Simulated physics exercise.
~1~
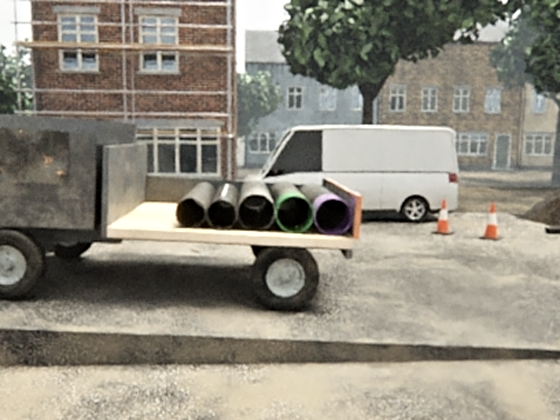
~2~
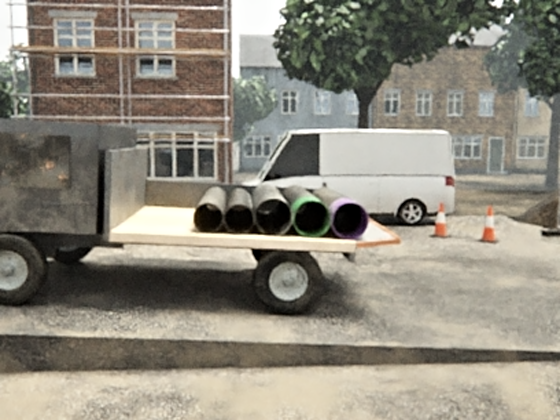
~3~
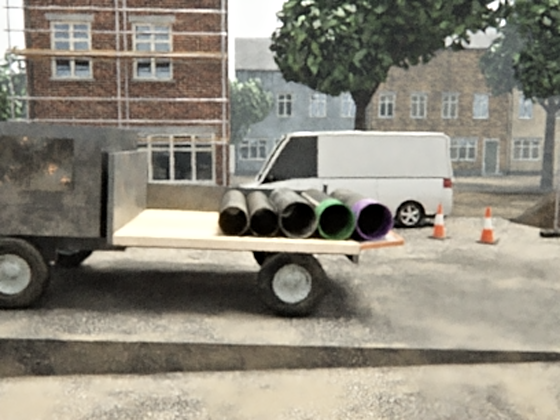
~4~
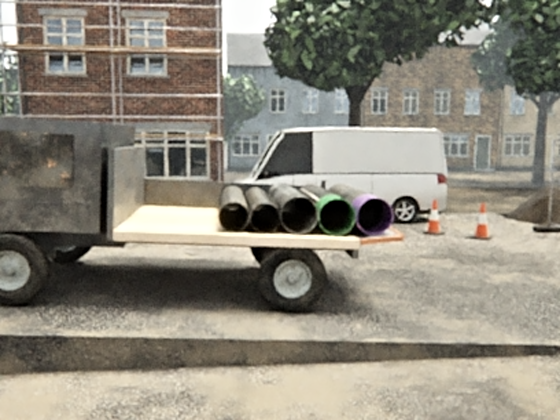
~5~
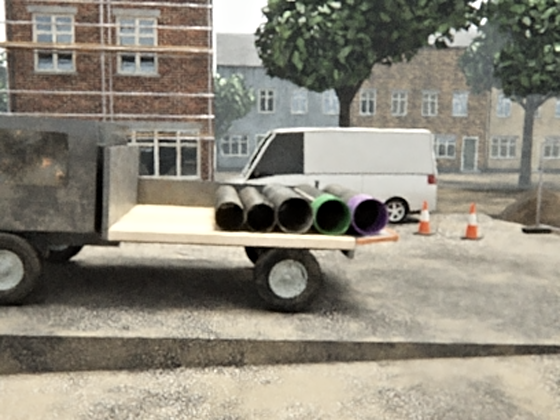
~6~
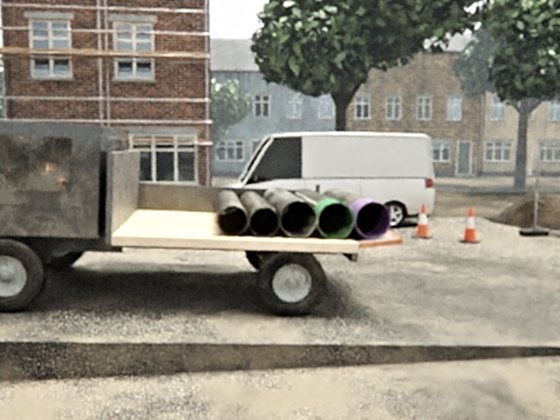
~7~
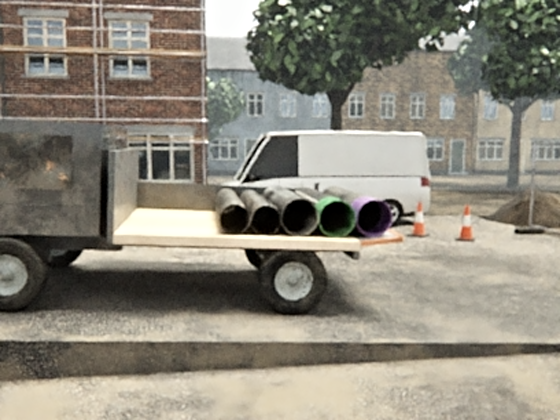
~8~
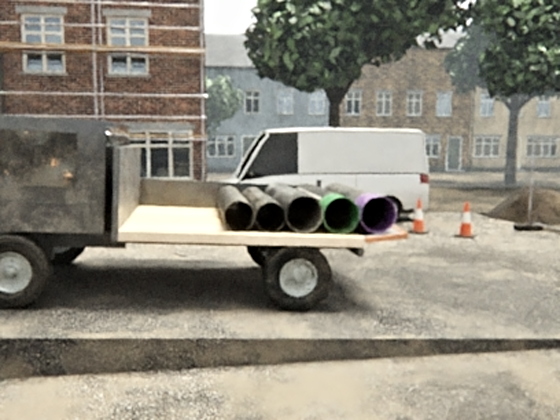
Five pipes roll right as the truck's tailgate lowers, then rest without falling off.
